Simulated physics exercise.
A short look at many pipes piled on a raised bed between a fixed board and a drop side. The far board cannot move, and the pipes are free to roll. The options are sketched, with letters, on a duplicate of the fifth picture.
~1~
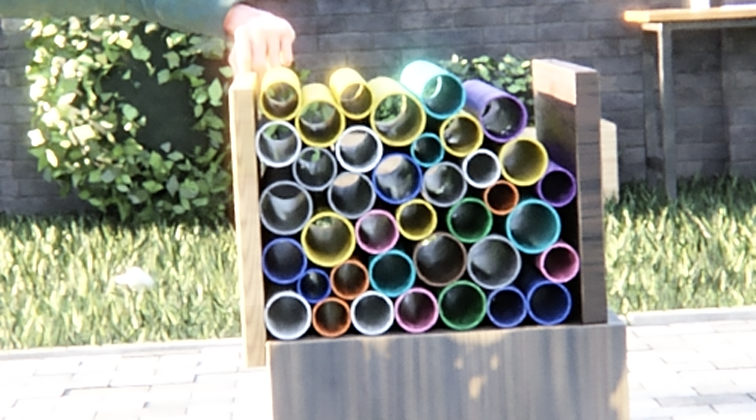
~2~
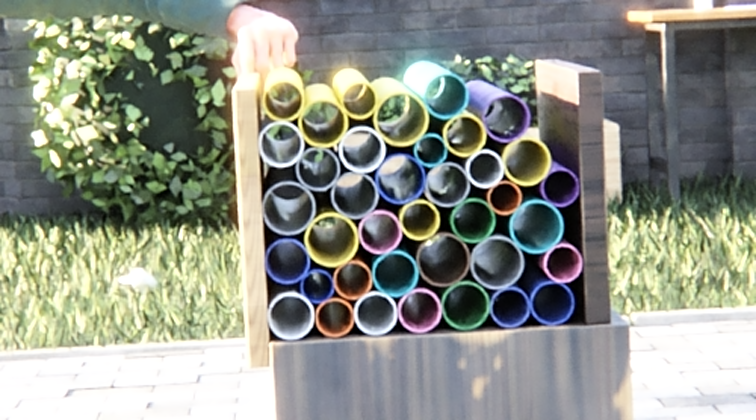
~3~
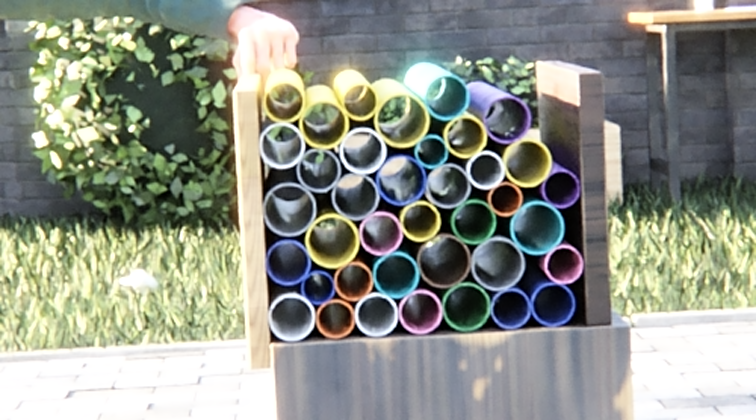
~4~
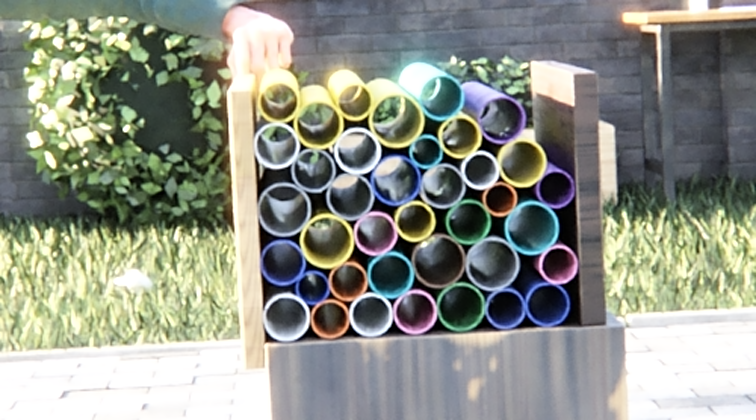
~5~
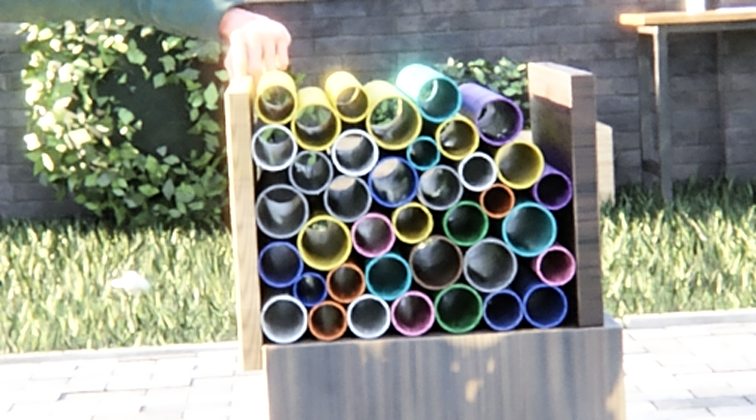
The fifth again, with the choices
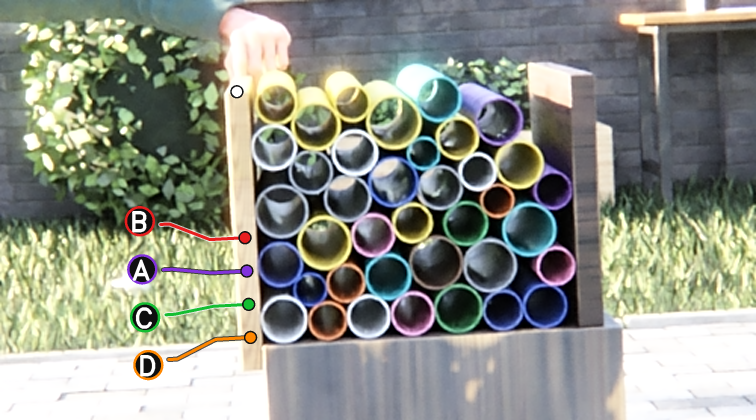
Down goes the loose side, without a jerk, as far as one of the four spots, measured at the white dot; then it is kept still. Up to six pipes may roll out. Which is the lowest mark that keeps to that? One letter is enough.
It can be let down to B.
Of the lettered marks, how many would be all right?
The number is one.
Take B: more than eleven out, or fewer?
At B, fewer than eleven.
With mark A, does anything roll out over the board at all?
Yes, at A.
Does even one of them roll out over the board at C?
Yes.
On the copy, A at (246, 271); B at (245, 238); C at (248, 305); D at (250, 337); the white dot at (237, 92).
On B. First, top of the board (252, 159).
Then, top of the board (256, 235).
Finally, top of the board (256, 236), four out over the board.
By contrast, A seven out over the board; C more than six out over the board; D more than six out over the board.
